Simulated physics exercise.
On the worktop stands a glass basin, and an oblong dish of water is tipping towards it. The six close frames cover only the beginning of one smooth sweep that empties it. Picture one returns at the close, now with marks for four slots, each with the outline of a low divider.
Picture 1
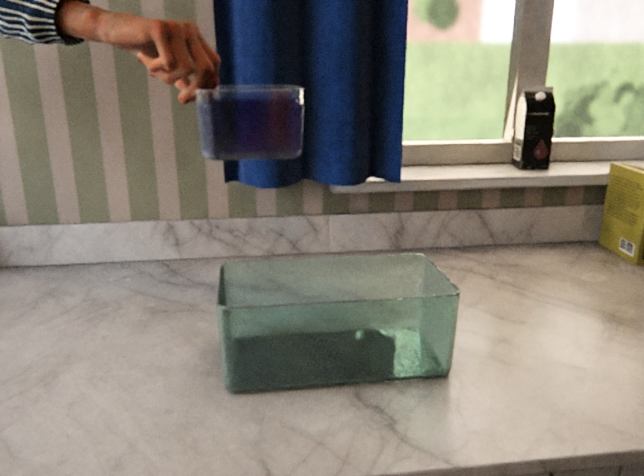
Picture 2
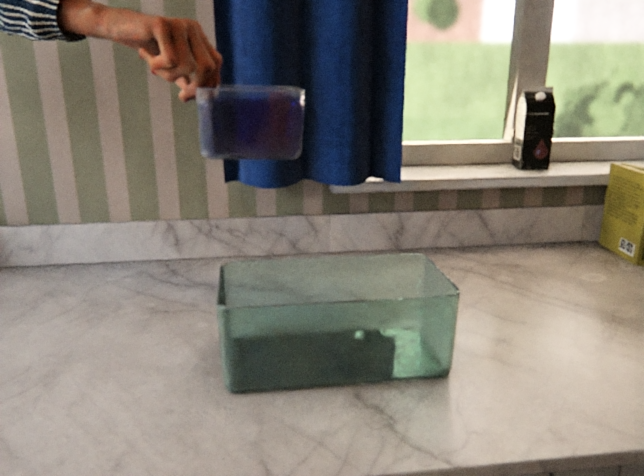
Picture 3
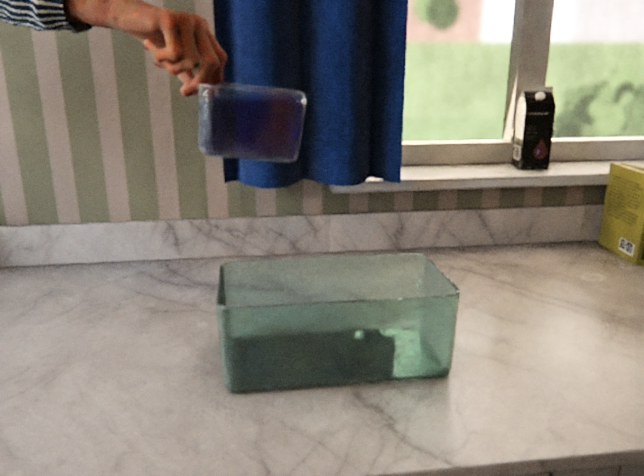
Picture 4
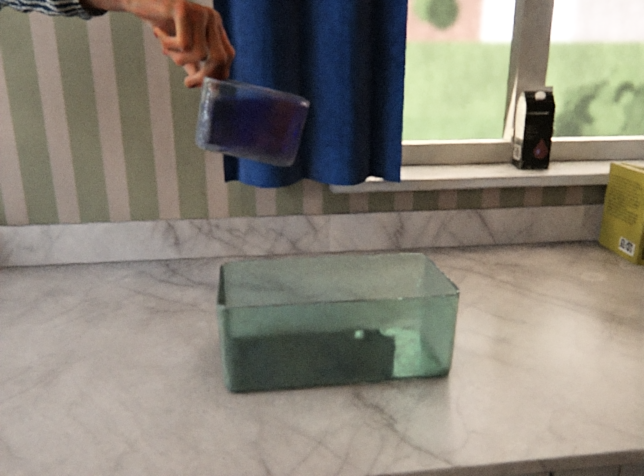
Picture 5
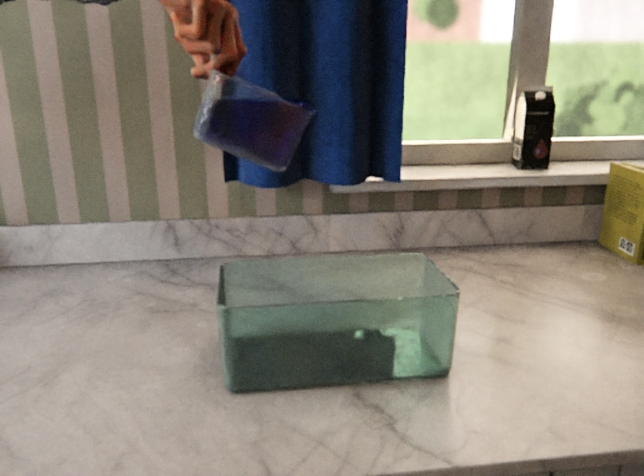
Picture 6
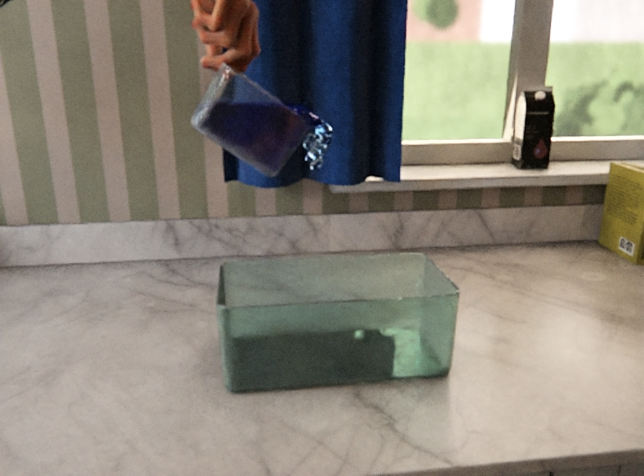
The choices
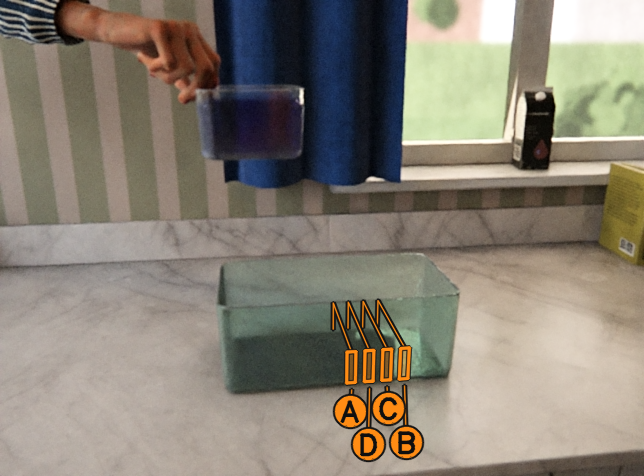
On a marble worktop near a window, a hand held a small clear dish of water above a glass basin and slowly tilted it to the right until water began spilling over its lip.
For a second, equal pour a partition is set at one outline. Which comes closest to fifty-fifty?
Take C.
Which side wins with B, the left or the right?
The left side.
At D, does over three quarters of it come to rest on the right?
No.
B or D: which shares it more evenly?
That is slot D.
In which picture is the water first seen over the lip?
In picture 5.
On the marked copy, A at (351, 389); B at (404, 385); C at (387, 386); D at (369, 388).
If A is chosen, about 24 % ends left of the wall and 74 % right of it.
If B is chosen, about 86 % ends left of the wall and 12 % right of it.
If C is chosen, about 48 % ends left of the wall and 50 % right of it.
If D is chosen, about 31 % ends left of the wall and 68 % right of it.
